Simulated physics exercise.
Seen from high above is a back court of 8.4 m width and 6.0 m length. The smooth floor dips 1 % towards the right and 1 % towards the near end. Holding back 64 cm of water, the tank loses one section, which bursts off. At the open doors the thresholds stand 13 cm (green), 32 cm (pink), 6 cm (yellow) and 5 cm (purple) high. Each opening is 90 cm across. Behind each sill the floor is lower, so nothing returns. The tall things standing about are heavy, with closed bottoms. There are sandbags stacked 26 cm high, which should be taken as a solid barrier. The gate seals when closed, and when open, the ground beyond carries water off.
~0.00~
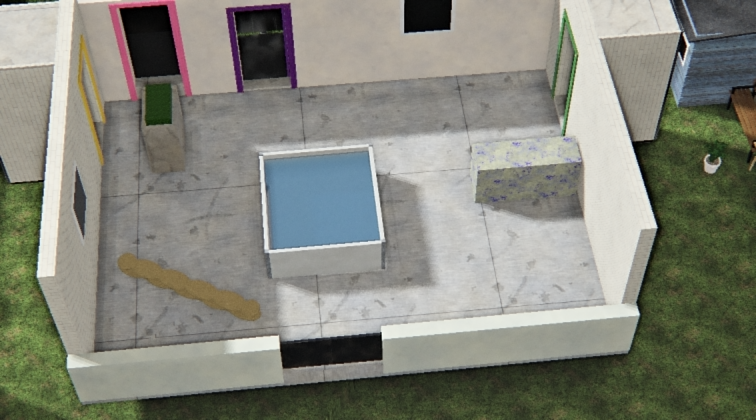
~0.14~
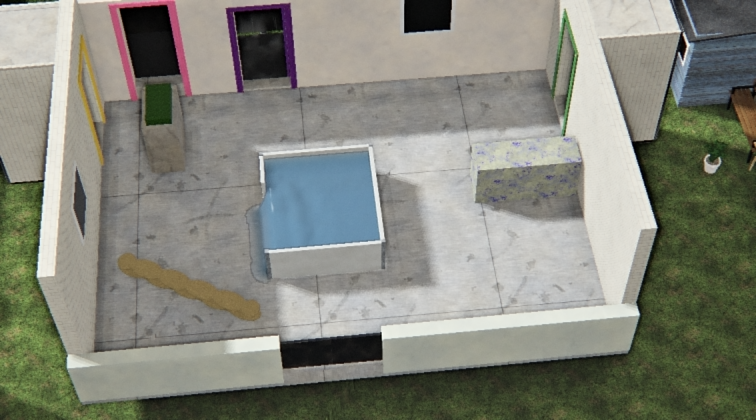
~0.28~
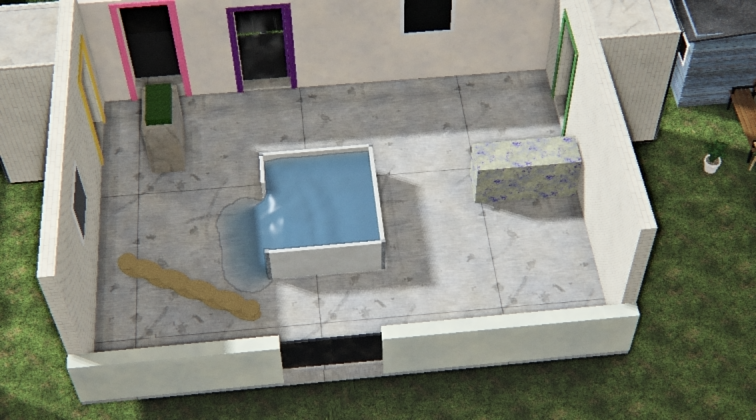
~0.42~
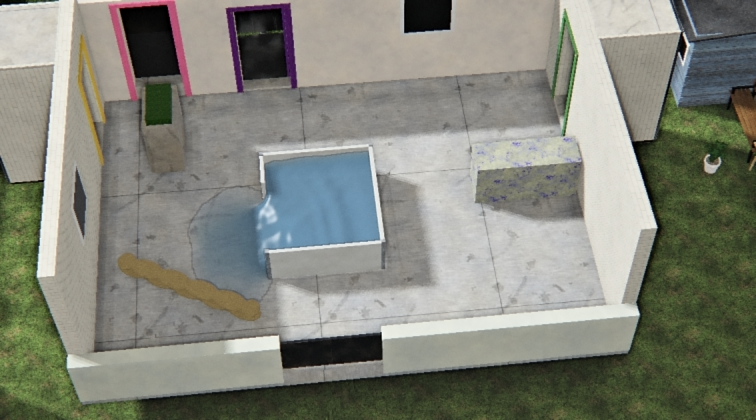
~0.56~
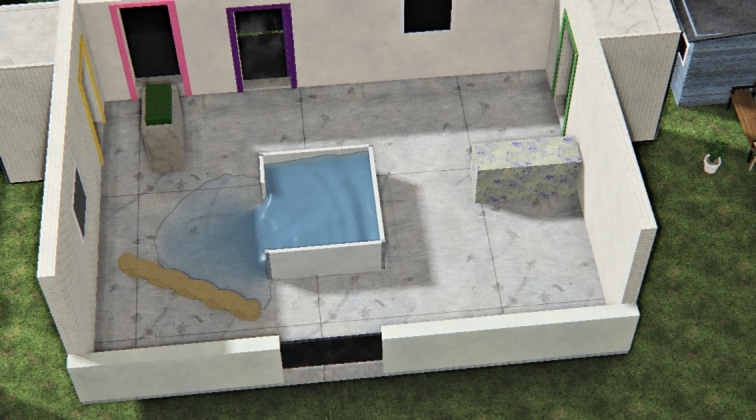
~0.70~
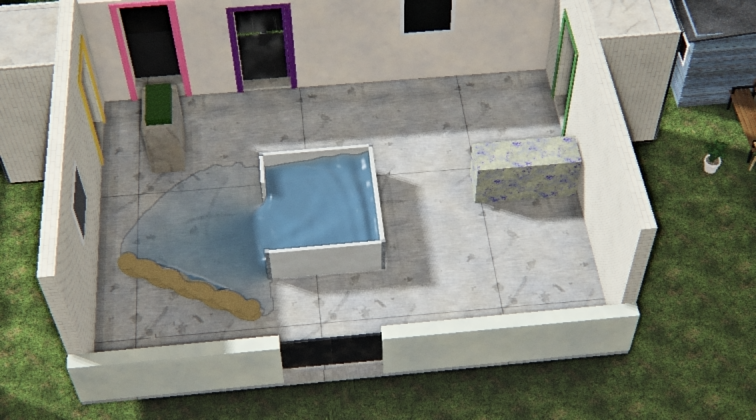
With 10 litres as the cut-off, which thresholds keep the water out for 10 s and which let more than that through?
The green door lets in less than the limit; the pink door lets in less than the limit; the yellow door lets in more than the limit; the purple door lets in less than the limit.
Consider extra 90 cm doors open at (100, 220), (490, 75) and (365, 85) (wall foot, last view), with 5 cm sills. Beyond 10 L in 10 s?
Well, the first is on the high side, the second is on the low side, and the third is on the low side.
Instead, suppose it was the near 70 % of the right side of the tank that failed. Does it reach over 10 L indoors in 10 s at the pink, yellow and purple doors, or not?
Here's how it goes: Pink falls short, yellow falls short, purple falls short.
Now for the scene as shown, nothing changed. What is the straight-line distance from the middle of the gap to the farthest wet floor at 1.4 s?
I'd say around 3.4 m from the gap.
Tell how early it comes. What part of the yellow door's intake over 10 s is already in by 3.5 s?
Roughly 10%.
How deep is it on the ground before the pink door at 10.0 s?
It comes to near 4.5 cm.
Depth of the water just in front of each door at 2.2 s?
You'd see green at 0 cm, pink at 0 cm, yellow at 12 cm and purple at 0 cm.
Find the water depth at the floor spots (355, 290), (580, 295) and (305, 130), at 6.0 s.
3, 1 and 3 cm, respectively.
After 1.4 s water covers 20 % of the floor and is deepest (41 cm) near (195, 284); green door not reached, pink door not reached, yellow door not reached, purple door not reached.
After 2.2 s water covers 30 % of the floor and is deepest (38 cm) near (110, 231); green door not reached, pink door not reached, yellow door 12 cm at the sill, 1 L in, purple door not reached.
After 3.5 s water covers 40 % of the floor and is deepest (36 cm) near (115, 107); green door not reached, pink door 22 cm at the sill, 0 L in, yellow door 13 cm at the sill, 17 L in, purple door 3 cm at the sill, 0 L in.
After 6.0 s water covers 75 % of the floor and is deepest (14 cm) near (104, 130); green door not reached, pink door 11 cm at the sill, 0 L in, yellow door 14 cm at the sill, 112 L in, purple door 4 cm at the sill, 0 L in.
After 10.0 s water covers 90 % of the floor and is deepest (11 cm) near (564, 162); green door 11 cm at the sill, 0 L in, pink door 4 cm at the sill, 0 L in, yellow door 5 cm at the sill, 145 L in, purple door 2 cm at the sill, 0 L in.
